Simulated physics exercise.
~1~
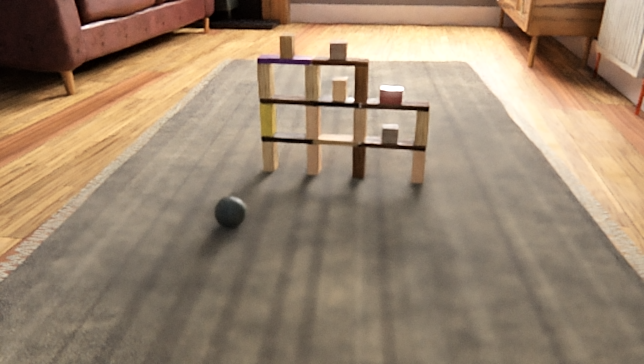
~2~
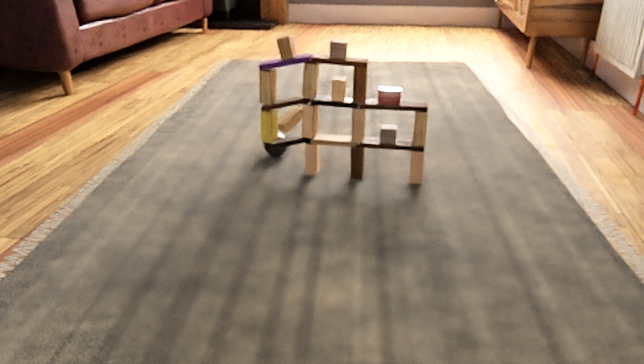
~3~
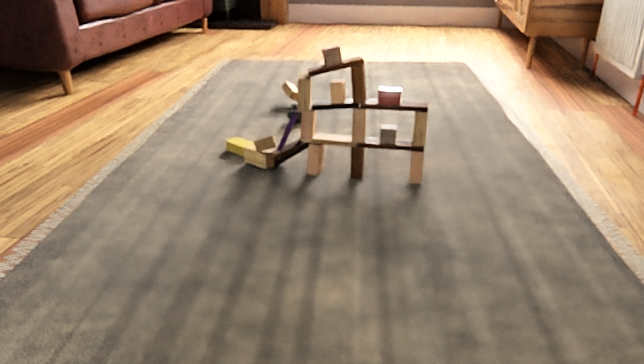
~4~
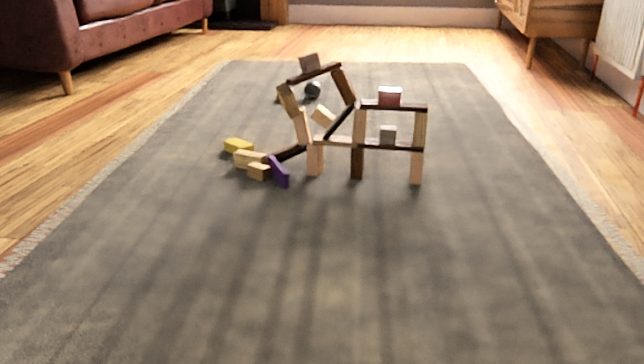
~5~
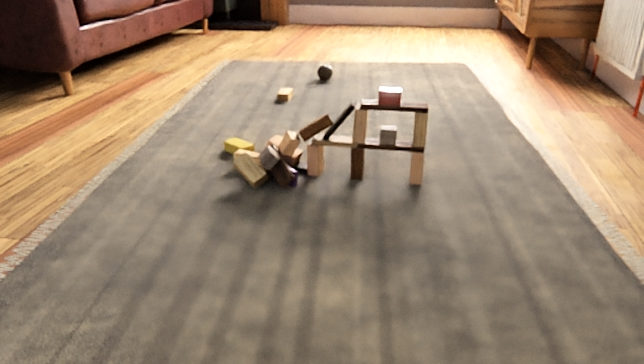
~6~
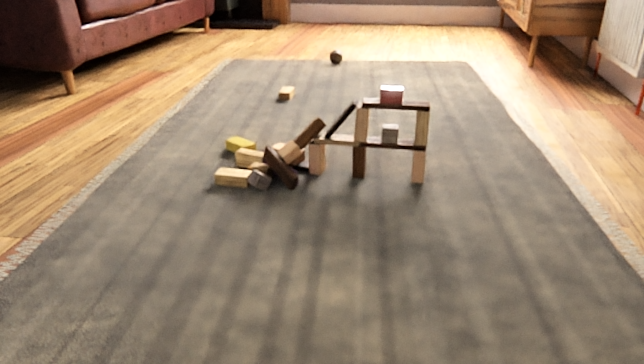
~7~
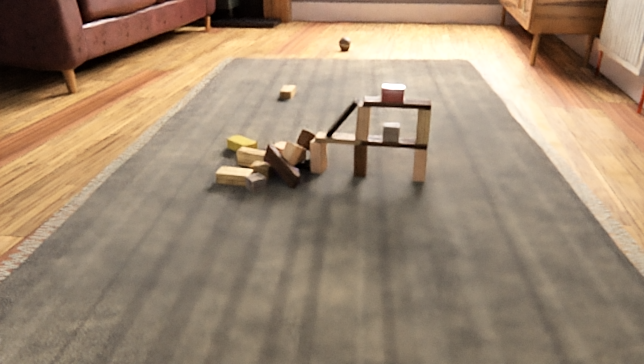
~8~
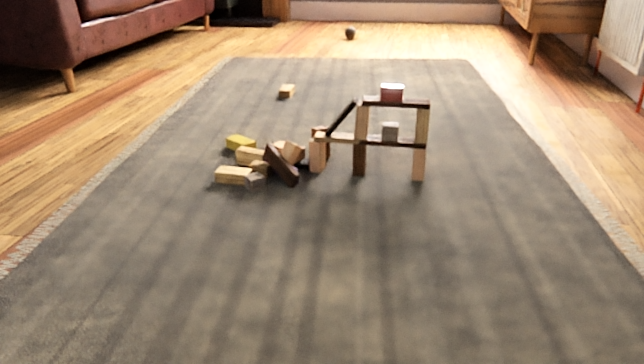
On a grey rug in a living room, a dark ball rolled into the left side of a block tower, knocking down that side, purple plank included, then rolled away onto the wooden floor while the right part stayed standing with the red block on top.
